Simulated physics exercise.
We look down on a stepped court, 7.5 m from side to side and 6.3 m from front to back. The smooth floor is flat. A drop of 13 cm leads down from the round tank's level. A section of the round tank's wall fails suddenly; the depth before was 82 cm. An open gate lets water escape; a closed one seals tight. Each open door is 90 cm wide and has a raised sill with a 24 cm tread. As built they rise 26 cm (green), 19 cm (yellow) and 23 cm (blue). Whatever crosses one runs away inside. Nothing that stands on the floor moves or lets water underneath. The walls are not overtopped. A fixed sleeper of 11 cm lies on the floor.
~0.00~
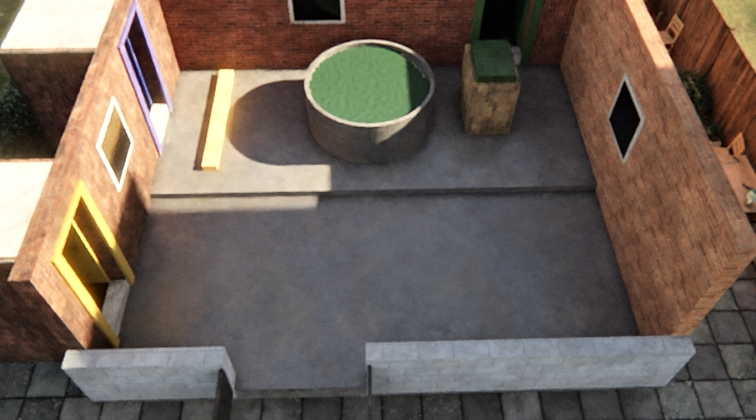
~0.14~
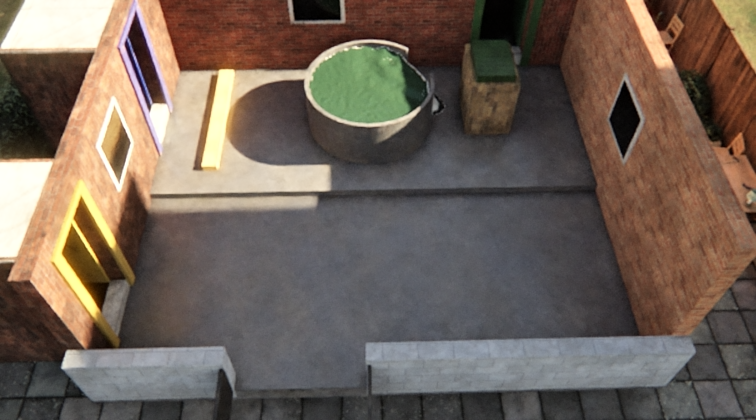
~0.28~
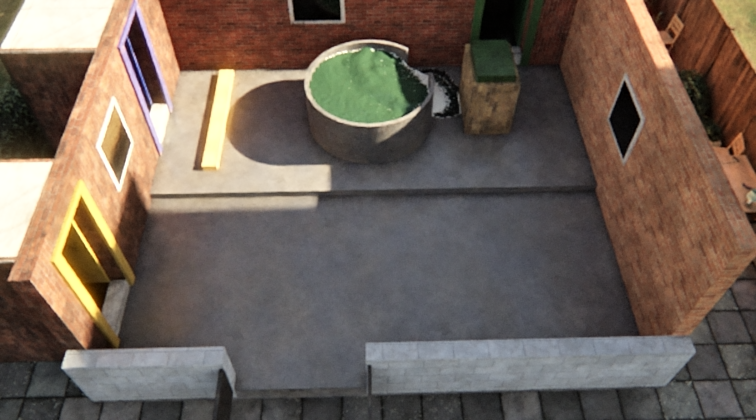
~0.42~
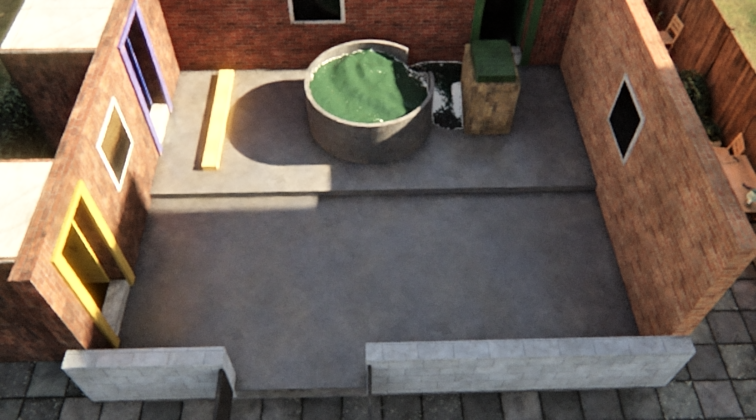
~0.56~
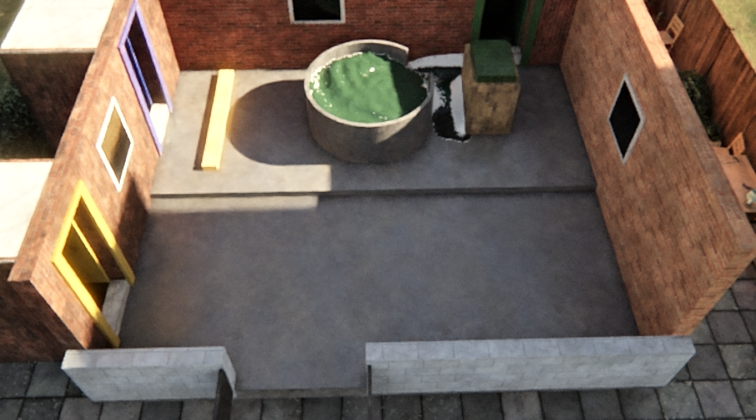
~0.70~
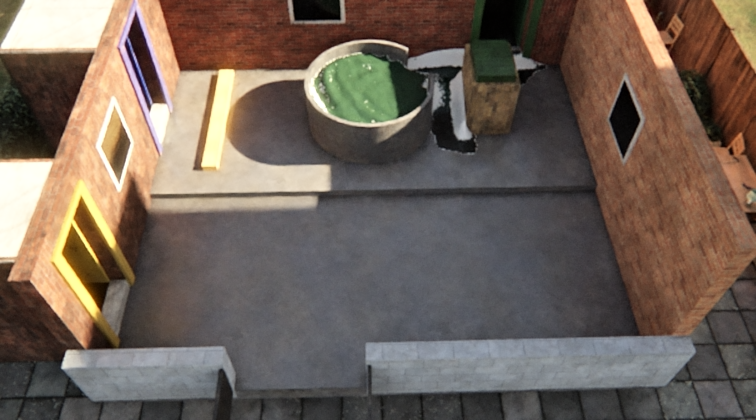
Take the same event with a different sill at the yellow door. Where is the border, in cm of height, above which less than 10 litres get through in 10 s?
At least 8 cm or so.
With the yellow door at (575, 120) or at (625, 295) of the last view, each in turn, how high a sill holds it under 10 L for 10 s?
Roughly 20 and 9.5 cm.
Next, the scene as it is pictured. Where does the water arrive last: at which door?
The yellow one.
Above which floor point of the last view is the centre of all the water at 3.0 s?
Around (430, 125).
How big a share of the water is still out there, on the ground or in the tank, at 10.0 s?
Roughly 94 in a hundred.
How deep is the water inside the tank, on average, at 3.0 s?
Roughly 39 cm on average.
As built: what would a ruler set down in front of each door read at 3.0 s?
In cm: Green 17, yellow 0, blue 0.
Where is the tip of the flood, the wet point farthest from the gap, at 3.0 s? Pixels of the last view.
At about (638, 351).
After 1.4 s water covers 15 % of the floor, deepest (52 cm) near (447, 71); it has not reached the yellow door.
After 3.0 s water covers 50 % of the floor, deepest (36 cm) near (450, 96); it has not reached the yellow door.
After 10.0 s water covers 90 % of the floor, deepest (16 cm) near (151, 202); 10 cm at the yellow door, 0 litres in over its 19 cm sill.
At the yellow door as built, the water arrived by 7.1 s and peaked near 12 cm at 9.0 s.
Run again over the same 10 s with other heights there, 19 litres in over 6.5 cm, 1 litre over 10.5 cm. The limit of 10 litres is kept from about 8 cm up.
